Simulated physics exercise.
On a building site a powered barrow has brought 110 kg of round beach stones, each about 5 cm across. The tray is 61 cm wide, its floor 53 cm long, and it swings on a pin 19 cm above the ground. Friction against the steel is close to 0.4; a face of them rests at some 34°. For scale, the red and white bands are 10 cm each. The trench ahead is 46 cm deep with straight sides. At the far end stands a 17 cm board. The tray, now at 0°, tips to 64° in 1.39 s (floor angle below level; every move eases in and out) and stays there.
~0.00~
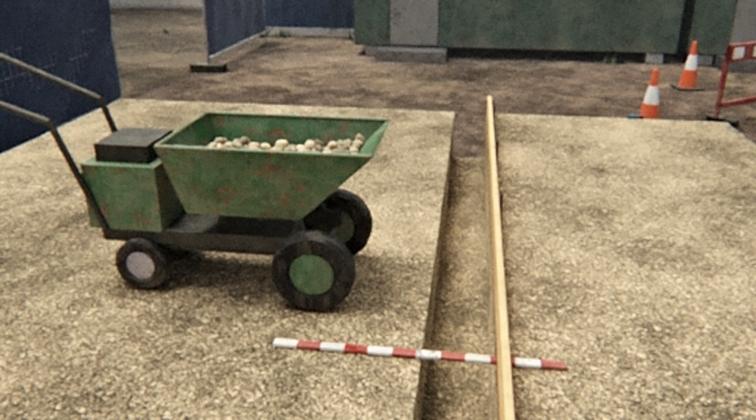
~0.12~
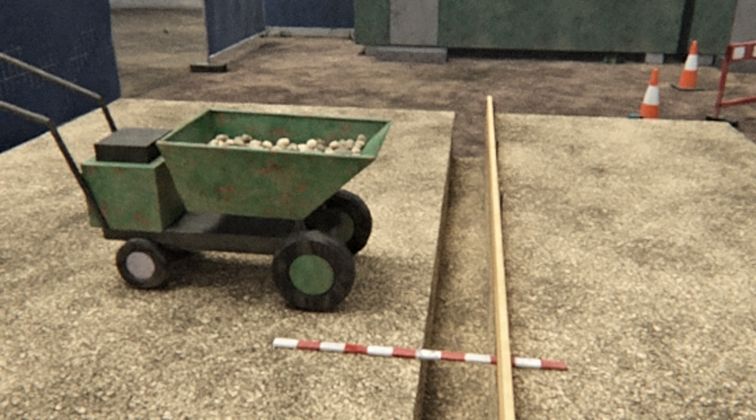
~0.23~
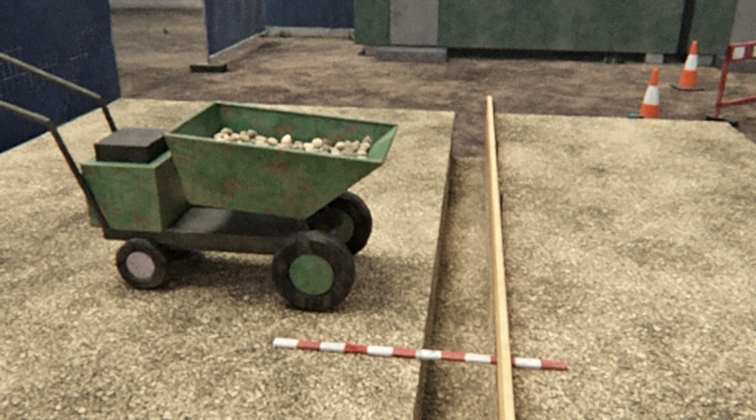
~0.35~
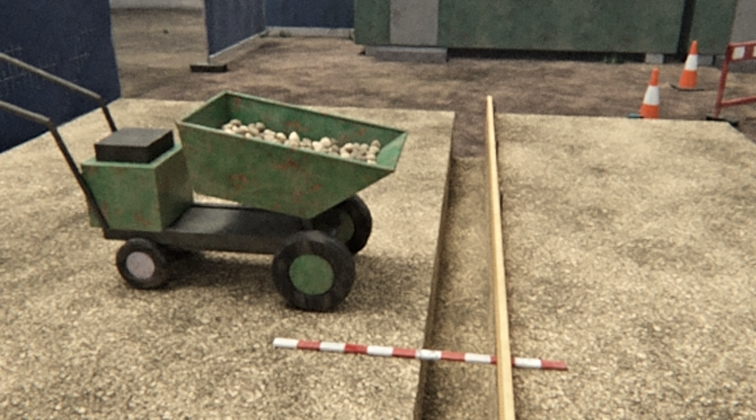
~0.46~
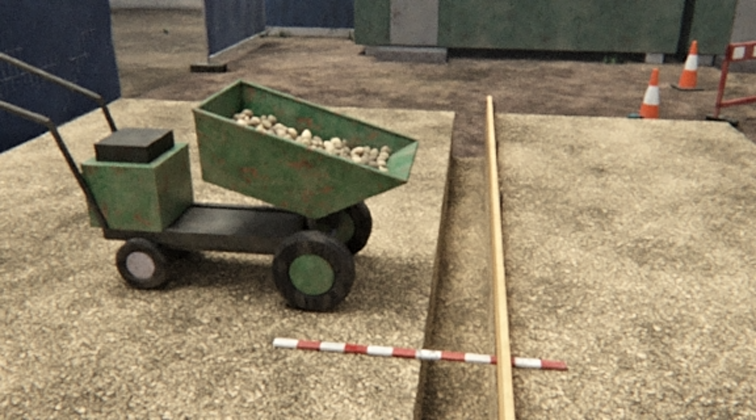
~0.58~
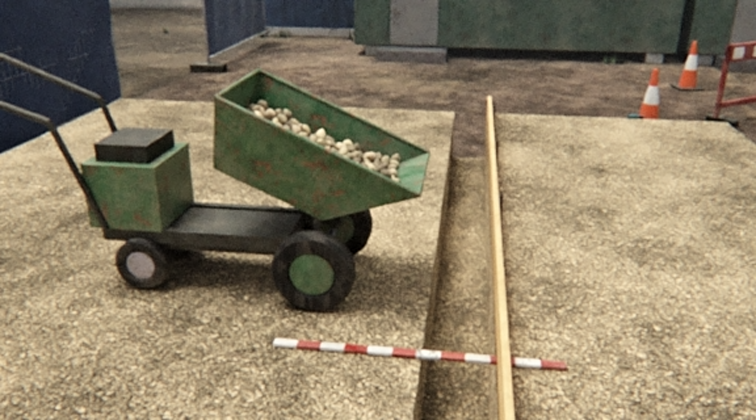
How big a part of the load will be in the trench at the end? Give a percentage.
About 83 per cent.
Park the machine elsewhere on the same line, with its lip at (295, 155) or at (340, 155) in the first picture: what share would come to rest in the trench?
Near 80 per cent from the first place, 100 from the second.
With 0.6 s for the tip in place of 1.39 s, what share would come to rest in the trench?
In that case some 70 per cent.
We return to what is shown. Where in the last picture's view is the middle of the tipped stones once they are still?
Their middle is at about (468, 353).
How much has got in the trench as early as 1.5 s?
About 30 per cent by then.
After 1.0 s the floor is at 54°; 100 % in the tray; the foremost stones are at (436, 231).
After 1.5 s the floor is at 64°; 63 % in the tray, 32 % in the trench, 5 % past the trench; the foremost stones are at (537, 282).
After 1.8 s the floor is at 64°; 23 % in the tray, 60 % in the trench, 17 % past the trench; the foremost stones are at (613, 291).
After 3.8 s the floor is at 64°; 0 % in the tray, 83 % in the trench, 17 % past the trench; the foremost stones are at (671, 302).
